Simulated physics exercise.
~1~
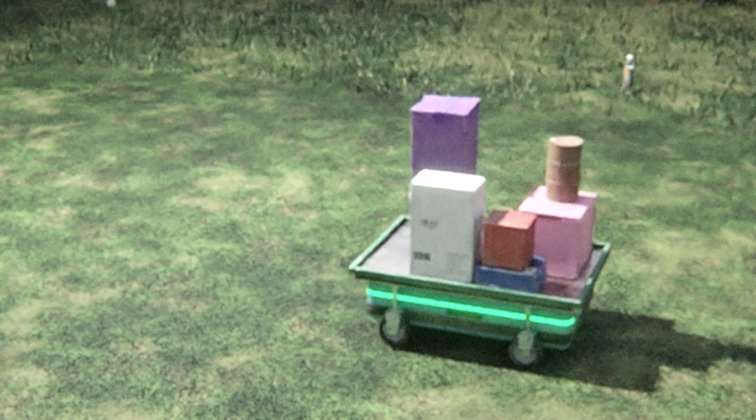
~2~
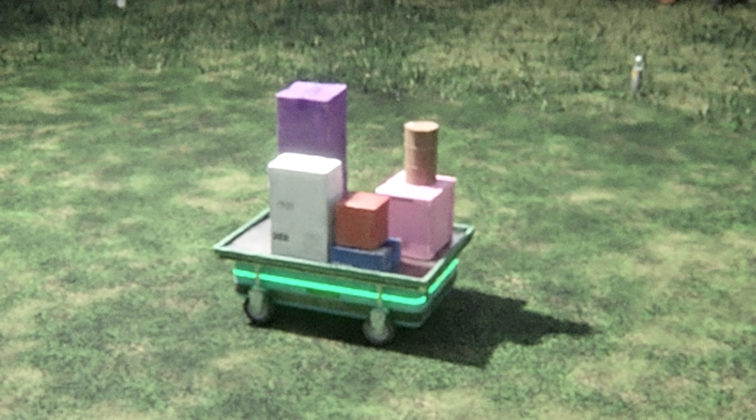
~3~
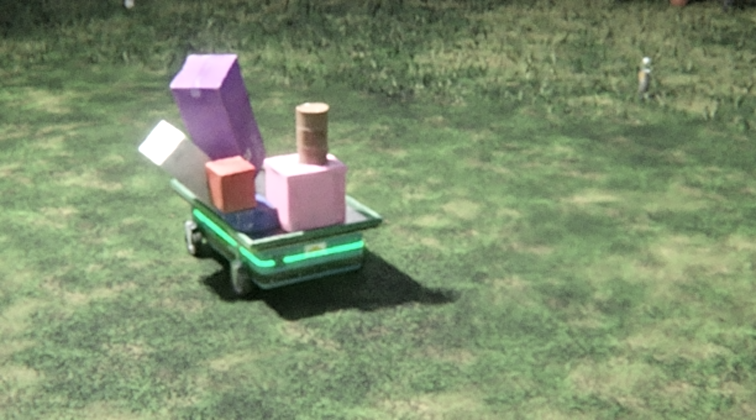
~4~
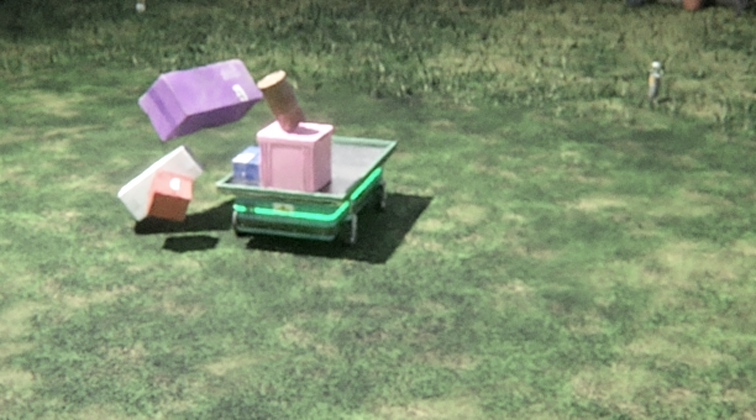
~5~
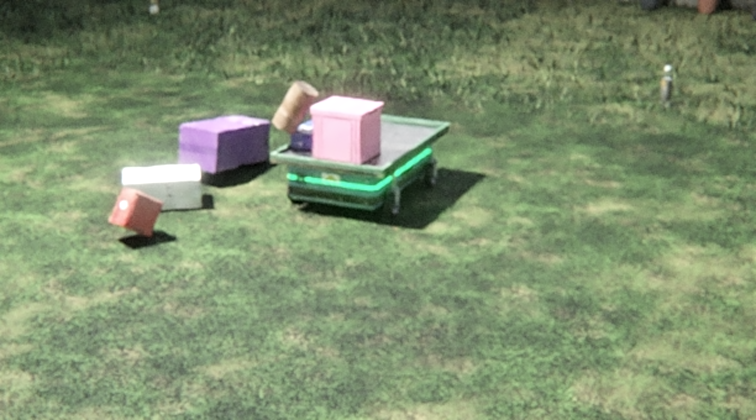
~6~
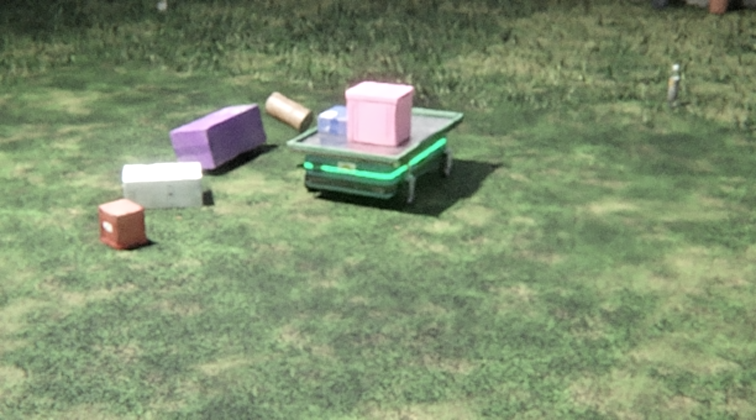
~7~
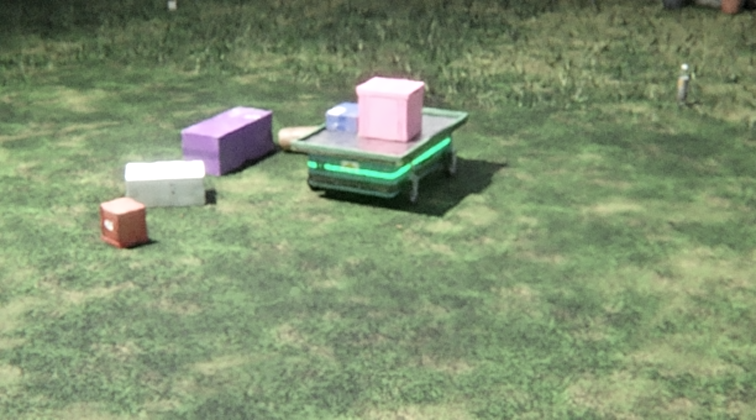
On a grassy lawn, a green cart stacked with boxes rolled left and swung around sharply, spilling the white, purple and red boxes and then the brown canister onto the grass, before it stopped with only the pink and blue ones still aboard.
